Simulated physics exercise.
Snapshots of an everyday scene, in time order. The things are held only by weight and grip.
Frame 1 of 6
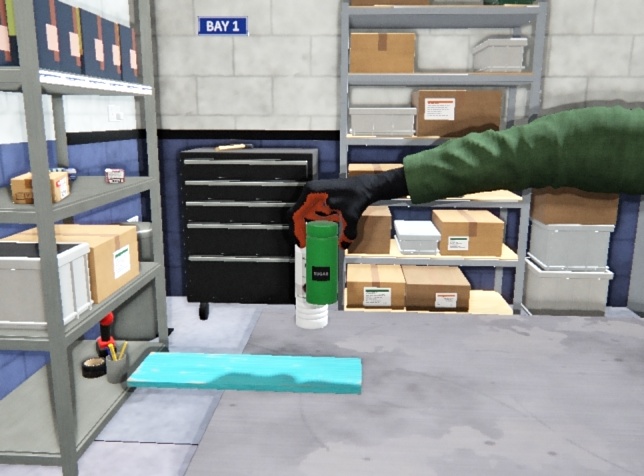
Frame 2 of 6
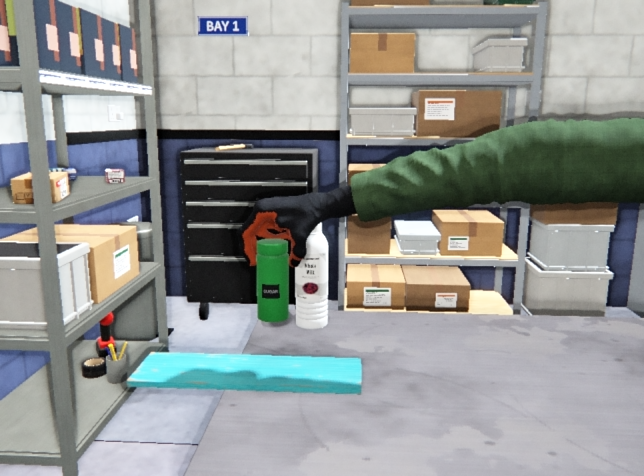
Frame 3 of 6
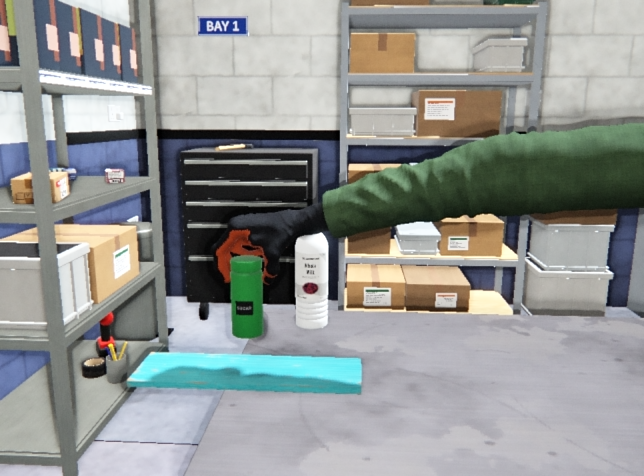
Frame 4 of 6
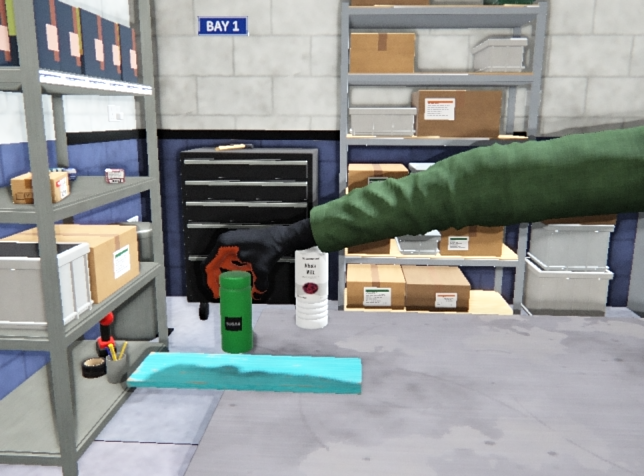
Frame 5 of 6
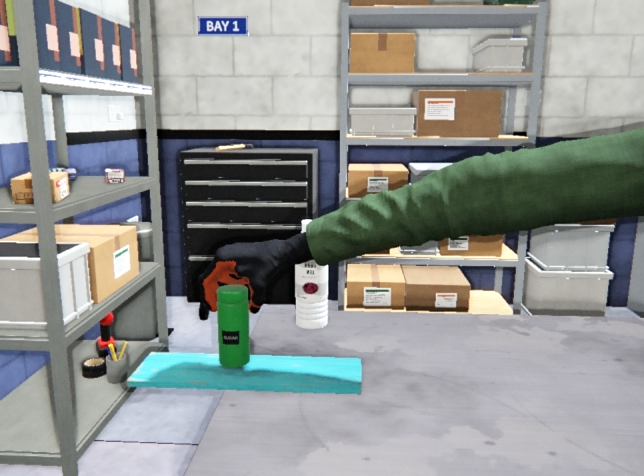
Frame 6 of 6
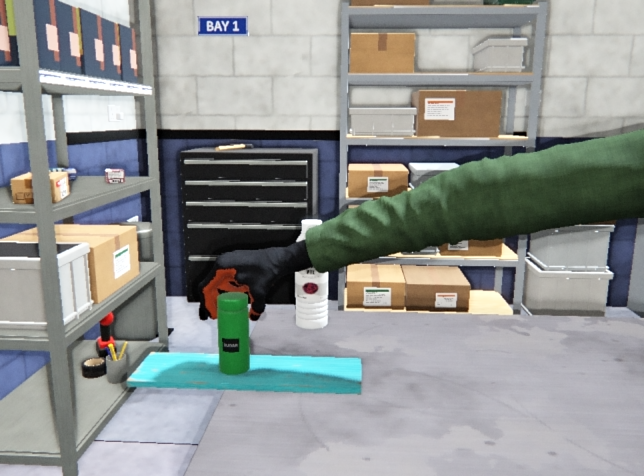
A green shaker gripped by a gloved hand moved left from in front of a white bottle, then came down onto the left part of a bright blue board, the hand still on it.
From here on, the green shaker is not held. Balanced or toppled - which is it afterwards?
It stays anchored.
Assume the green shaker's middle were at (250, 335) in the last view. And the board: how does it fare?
Well, it simply stays in place.
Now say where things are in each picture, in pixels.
Coming down; green shaker (322, 262), in the first frame.
Coming down; green shaker (273, 280); white bottle (312, 274), in the second frame.
Coming down; green shaker (247, 296); white bottle (312, 274), in the third frame.
Coming down; green shaker (236, 312); white bottle (312, 274), in the fourth frame.
Coming down; green shaker (233, 325); white bottle (312, 274), in the fifth frame.
In place under the hand; green shaker (234, 333); white bottle (312, 274), in the sixth frame.
Then, 0.20 s past the last view, nothing moves.
Then, 0.60 s past the last view, green shaker resting near (234, 333).
Finally, all 3 still in place. Final places as the last picture's camera would see them, green shaker near (234, 333). The board stays on the table.
